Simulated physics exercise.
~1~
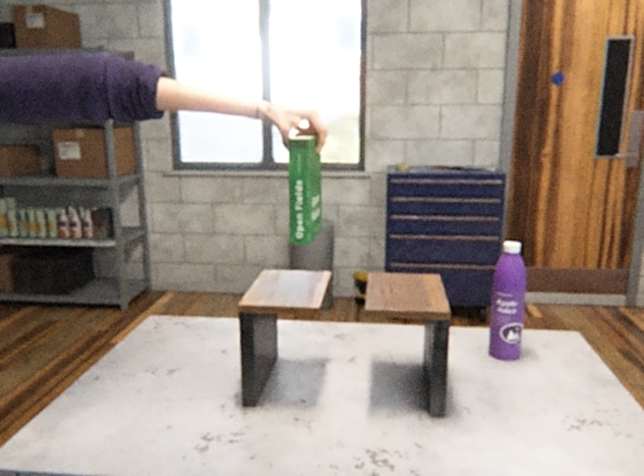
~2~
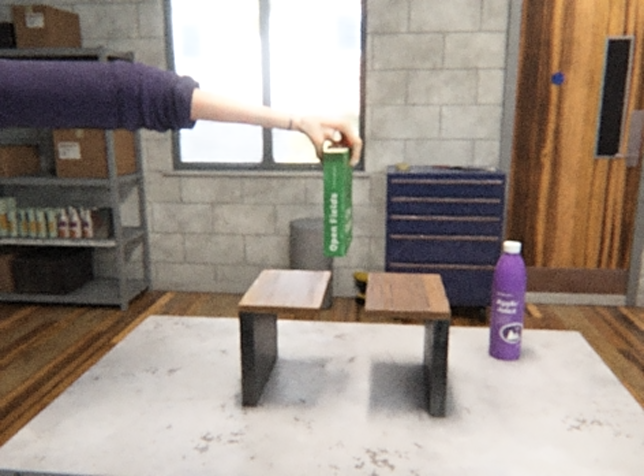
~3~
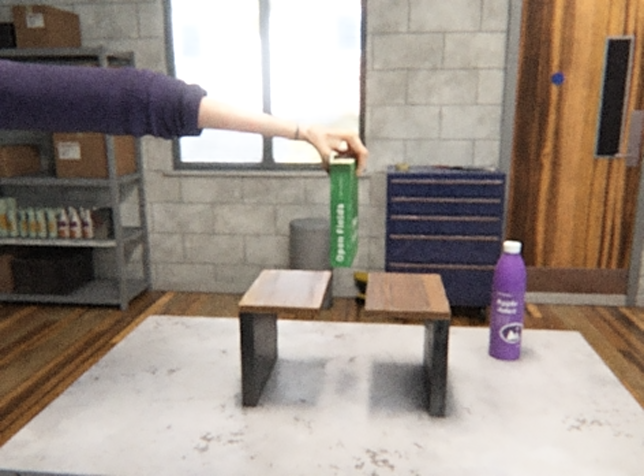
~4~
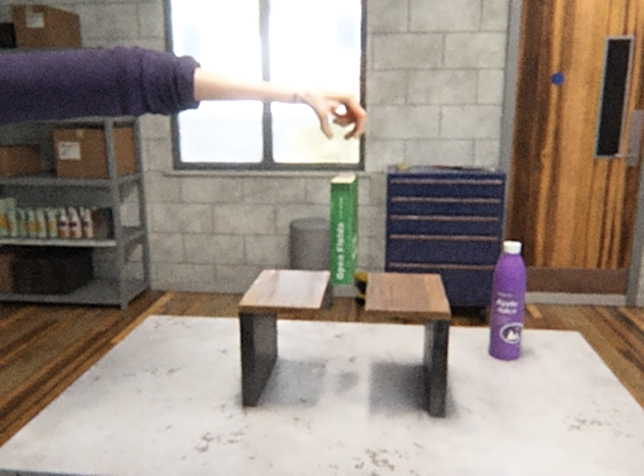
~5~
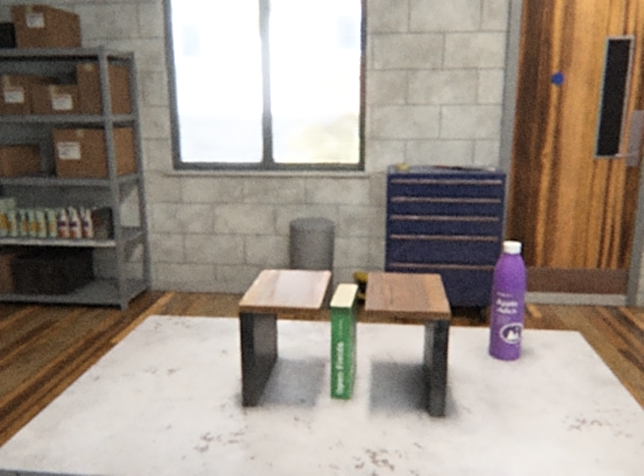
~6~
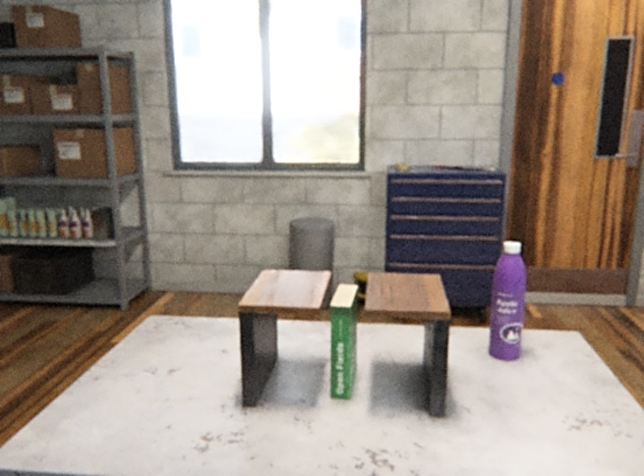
A green book, held upright by a hand, moves right and down above the gap in a stand, and the hand lets go and draws back. The book drops through and ends standing upright on the table between the two halves, while a purple bottle stays unmoved on the right.
